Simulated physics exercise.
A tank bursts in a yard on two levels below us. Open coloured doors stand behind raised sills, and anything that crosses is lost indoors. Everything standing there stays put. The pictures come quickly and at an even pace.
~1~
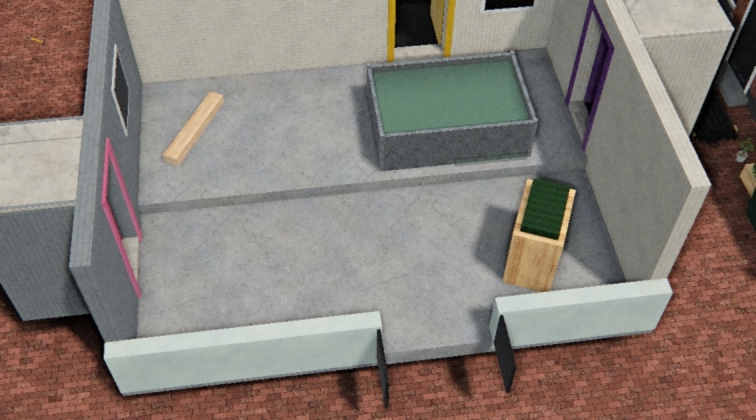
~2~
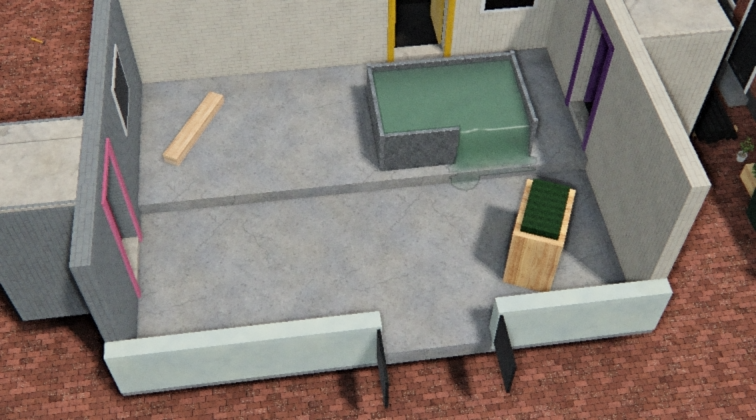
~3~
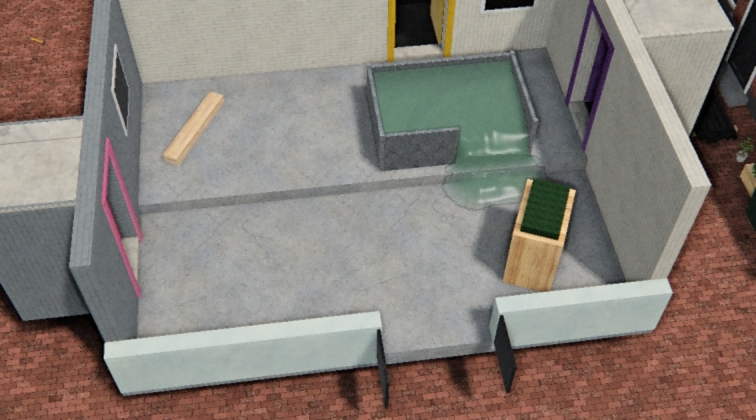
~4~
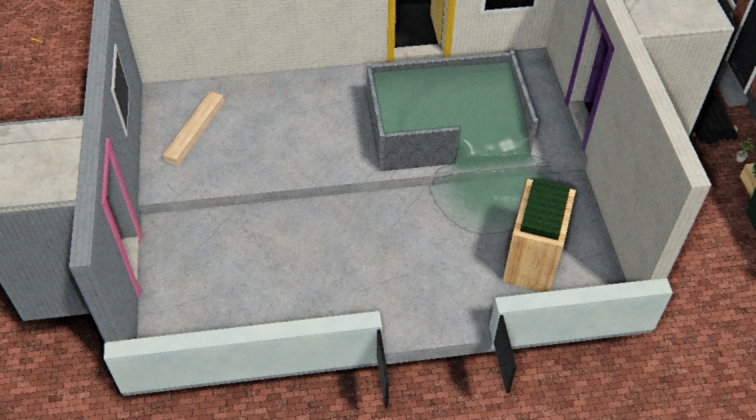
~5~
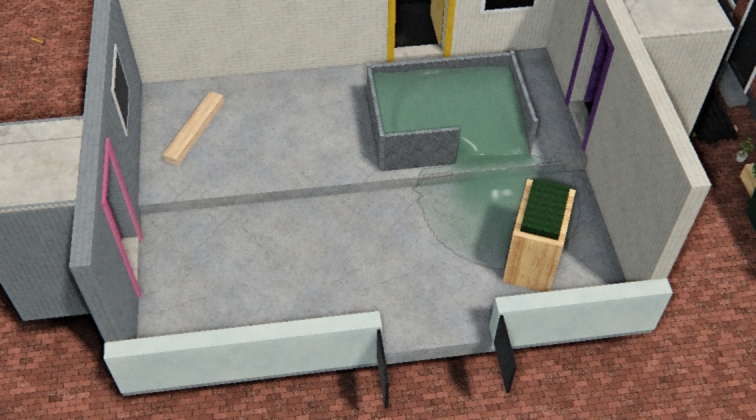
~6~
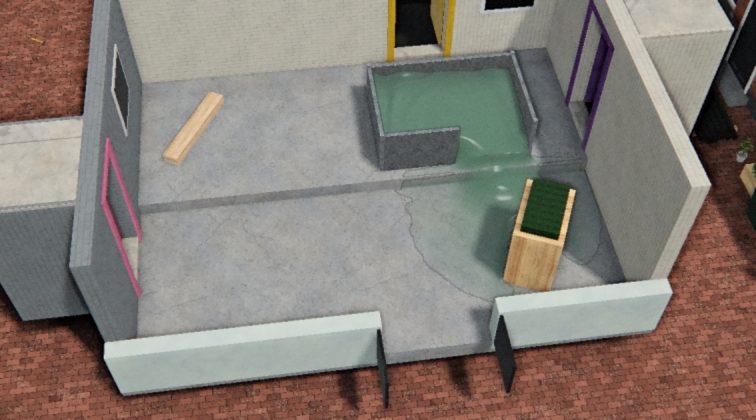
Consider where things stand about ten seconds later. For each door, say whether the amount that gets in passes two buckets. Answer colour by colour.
One by one: Yellow door: Two buckets at most. Purple door: Two buckets at most. Pink door: Two buckets at most.
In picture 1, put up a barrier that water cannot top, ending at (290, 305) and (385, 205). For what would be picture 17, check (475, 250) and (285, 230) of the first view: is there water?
Submerged and spared, in that order.
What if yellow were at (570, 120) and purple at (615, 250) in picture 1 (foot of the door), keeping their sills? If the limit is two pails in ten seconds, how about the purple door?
Well, the purple door overshoots.
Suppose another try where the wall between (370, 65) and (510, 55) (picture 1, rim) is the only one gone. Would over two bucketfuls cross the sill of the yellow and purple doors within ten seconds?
Yellow door: Exceeds it; purple door: Remains below.
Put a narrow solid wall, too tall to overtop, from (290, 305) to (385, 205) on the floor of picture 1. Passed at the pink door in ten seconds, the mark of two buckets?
My reading: The pink one takes less.
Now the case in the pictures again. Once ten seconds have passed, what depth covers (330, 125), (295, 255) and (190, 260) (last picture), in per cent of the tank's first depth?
Readings in order: Around 0, 6 and 14 %.
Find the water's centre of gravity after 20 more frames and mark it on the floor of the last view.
The centre of mass sits at about (465, 216).
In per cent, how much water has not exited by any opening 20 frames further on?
Some 84 per cent has not gone.
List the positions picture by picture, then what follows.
The first picture shows the water tank at (450, 96) is whole and still.
In the second picture, the front is at (455, 172), out from the gap at (493, 145).
In the third picture, the front is at (467, 204), out from the gap at (492, 147).
In the fourth picture, the front is at (481, 231), out from the gap at (492, 149).
In the fifth picture, water pours out at (492, 149) and has run to (502, 264).
In the sixth picture, the front is at (494, 296), out from the gap at (492, 149).
A moment on, water covers 20 % of the floor; the yellow door not reached, the purple door not reached, the pink door not reached.
Next, water covers 25 % of the floor; the yellow door not reached, the purple door not reached, the pink door not reached.
Then, water covers 35 % of the floor; the yellow door not reached, the purple door wet at the sill, nothing in, the pink door not reached.
Later, water covers 50 % of the floor; the yellow door not reached, the purple door wet at the sill, nothing in, the pink door wet at the sill, nothing in.
In the end, water covers 55 % of the floor; the yellow door not reached, the purple door wet at the sill, nothing in, the pink door wet at the sill, nothing in.
